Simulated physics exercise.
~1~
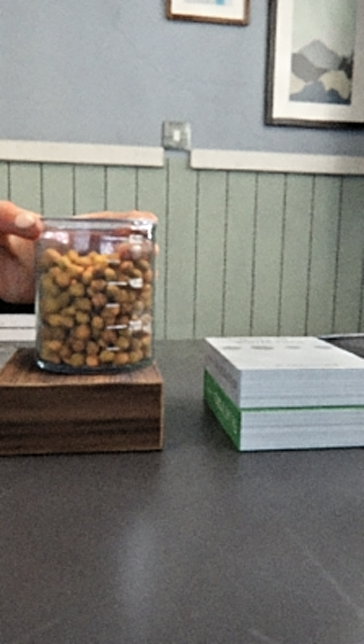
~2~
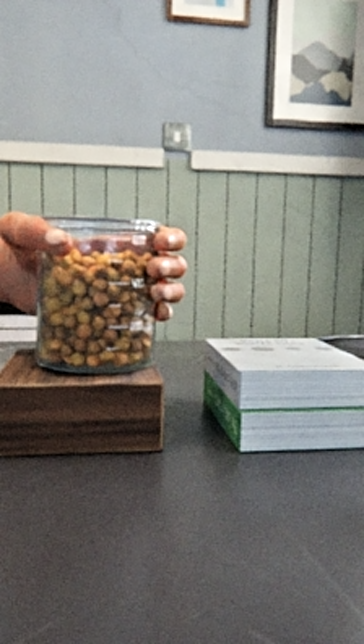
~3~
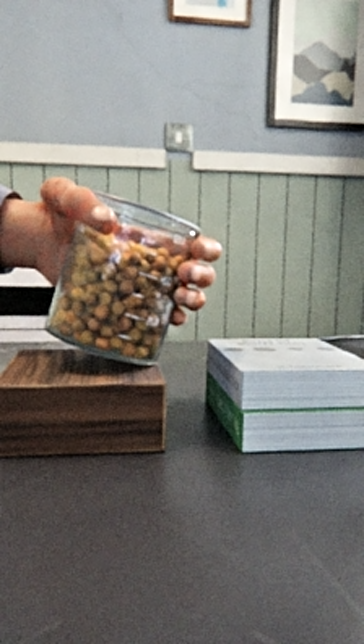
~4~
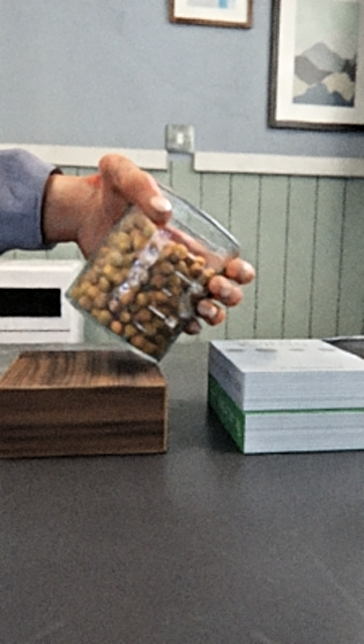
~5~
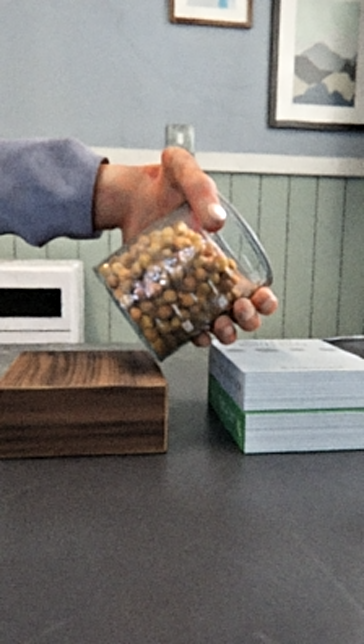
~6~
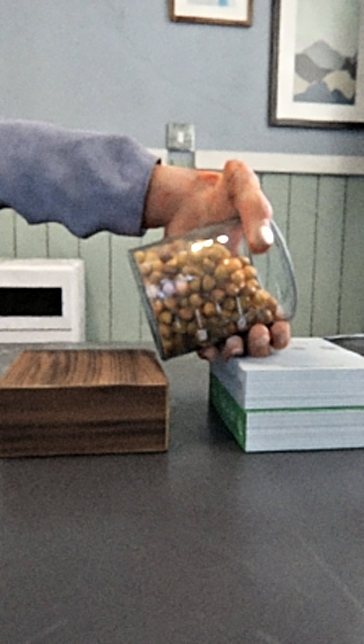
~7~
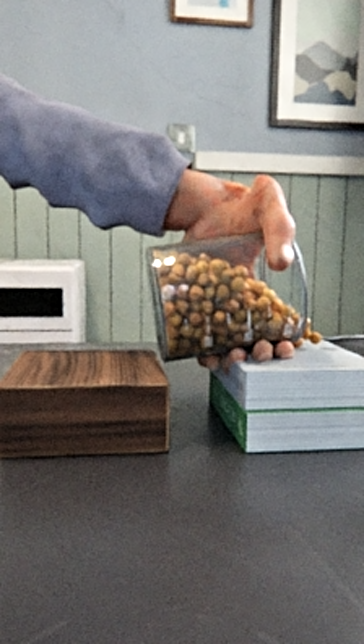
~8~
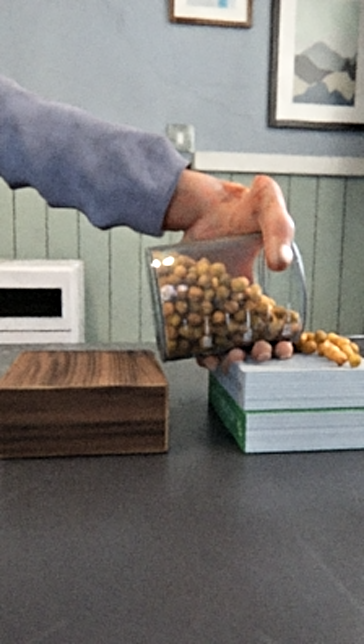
A hand holds a clear, lidless glass beaker of golden-brown roasted chickpeas upright on a dark wooden block at the left, seen from the front across a dark grey tabletop by a slightly swaying camera. A white book pile with a green band sits at the right, before pale green panelling and a blue-grey wall with framed art. The hand lifts the beaker and tilts it rightward, its blue-sleeved arm following into view. The beaker leans further until it lies nearly sideways against the pile's edge. Chickpeas slide to the rim, and a small part tumbles onto the books while most stay inside.
